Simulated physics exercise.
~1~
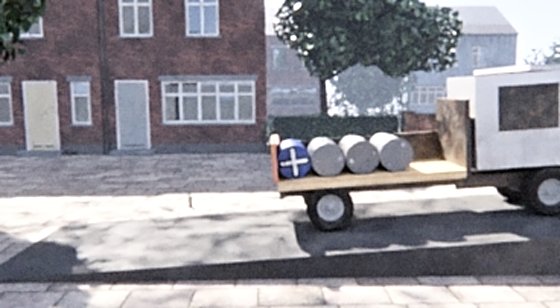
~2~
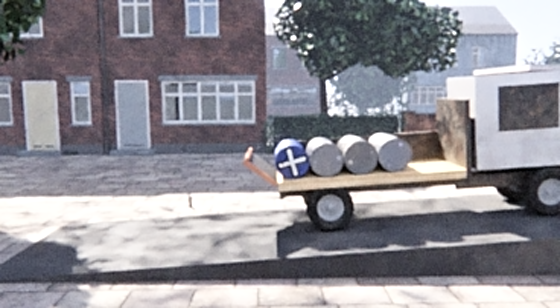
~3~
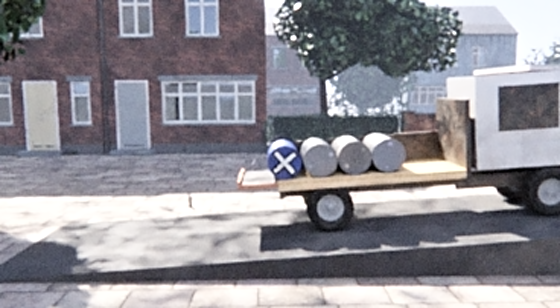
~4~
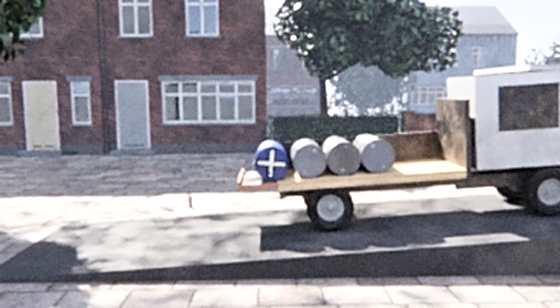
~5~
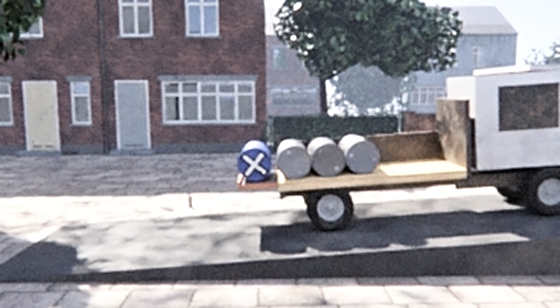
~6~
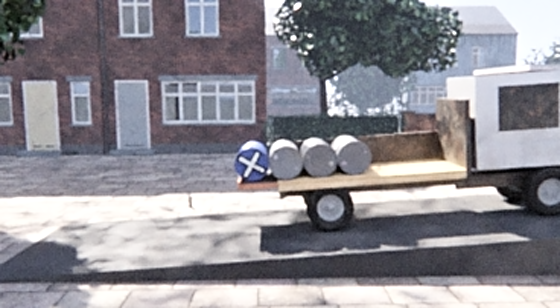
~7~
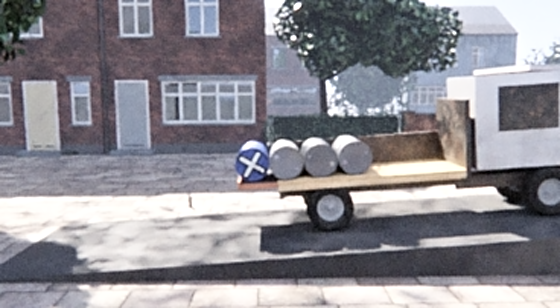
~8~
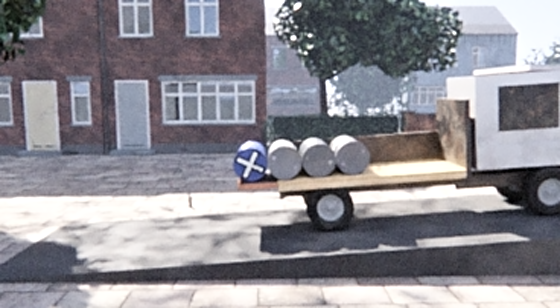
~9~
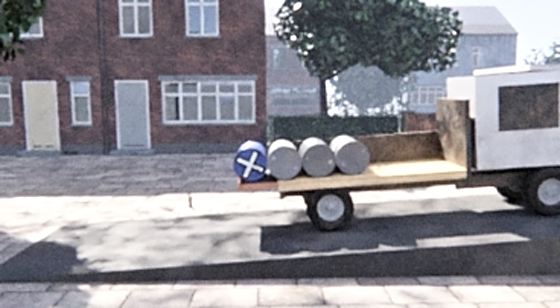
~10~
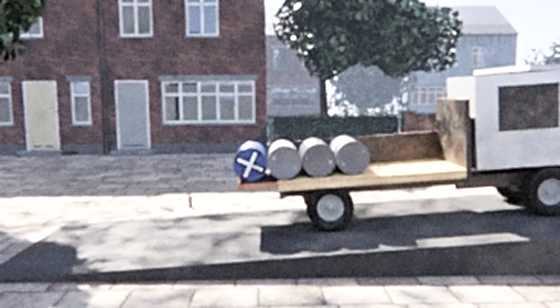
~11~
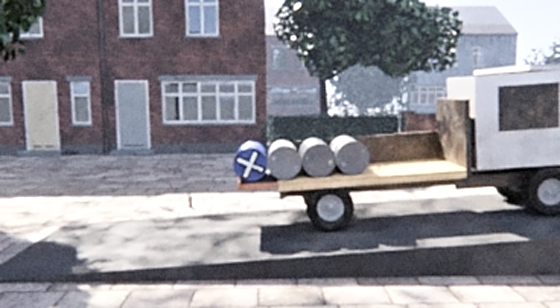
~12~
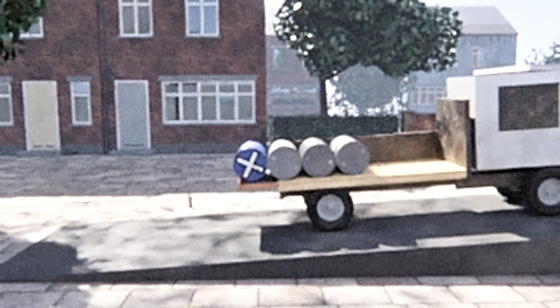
Blue drum with a white cross and three grey drums rolling left as a truck's tailgate drops, stopping on the lowered gate's edge.
